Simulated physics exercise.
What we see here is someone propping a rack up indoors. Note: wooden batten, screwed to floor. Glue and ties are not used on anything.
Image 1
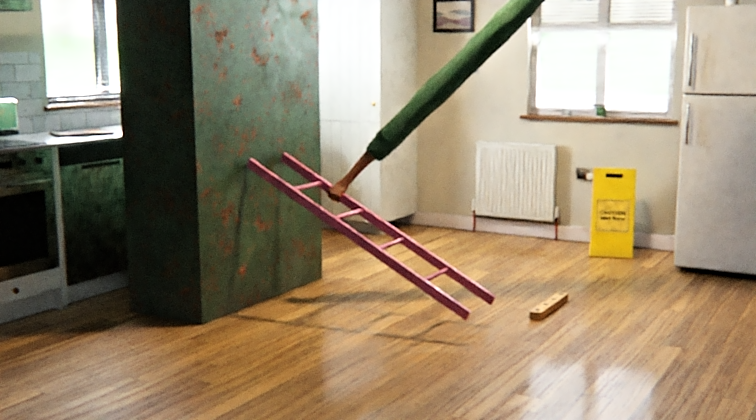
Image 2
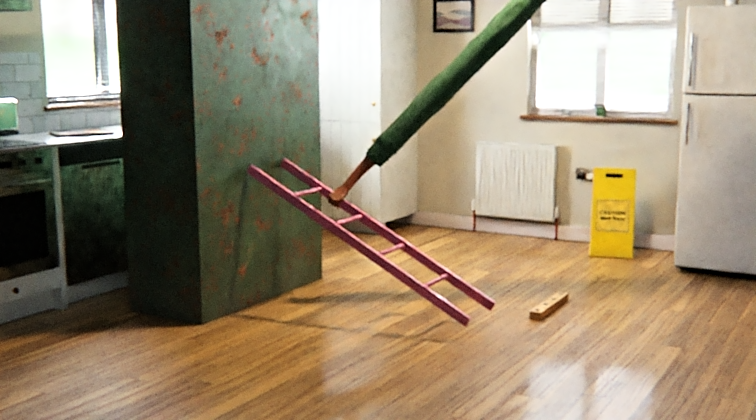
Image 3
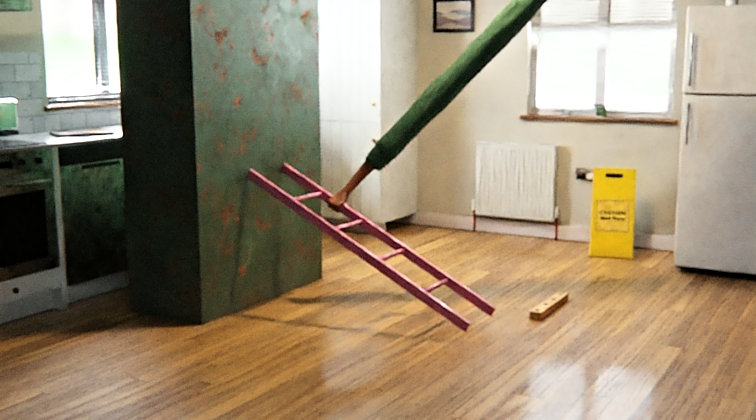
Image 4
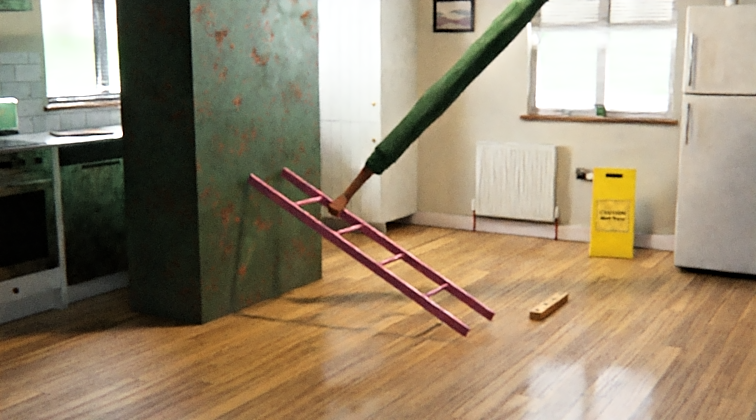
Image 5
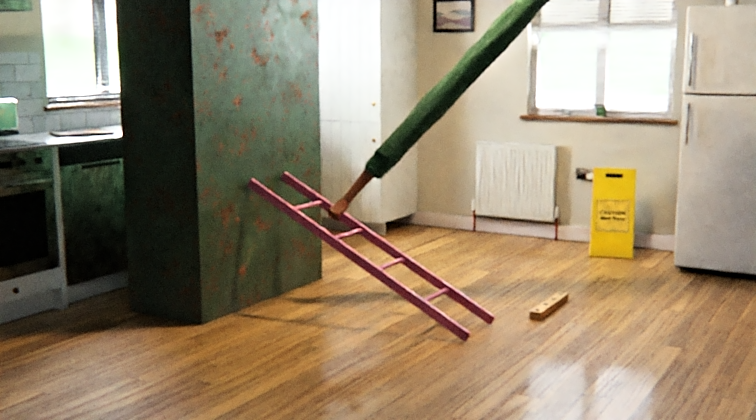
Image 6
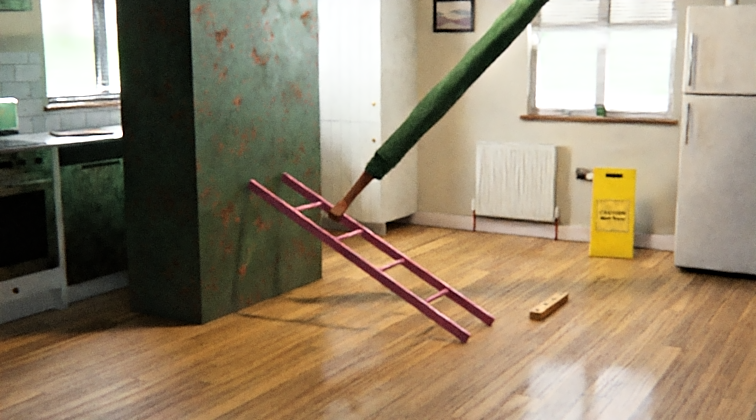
A pink ladder-like rack, gripped by a hand in a long green sleeve, sank slightly against the side of a rust-speckled green block in a kitchen, then stayed still with the hand on it.
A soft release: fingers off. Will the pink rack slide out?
It goes down.
Then, 0.36 s past the last view, pink rack leaning 22° off how it started near (380, 301).
Finally, the pink rack slides out and falls, near (380, 313).
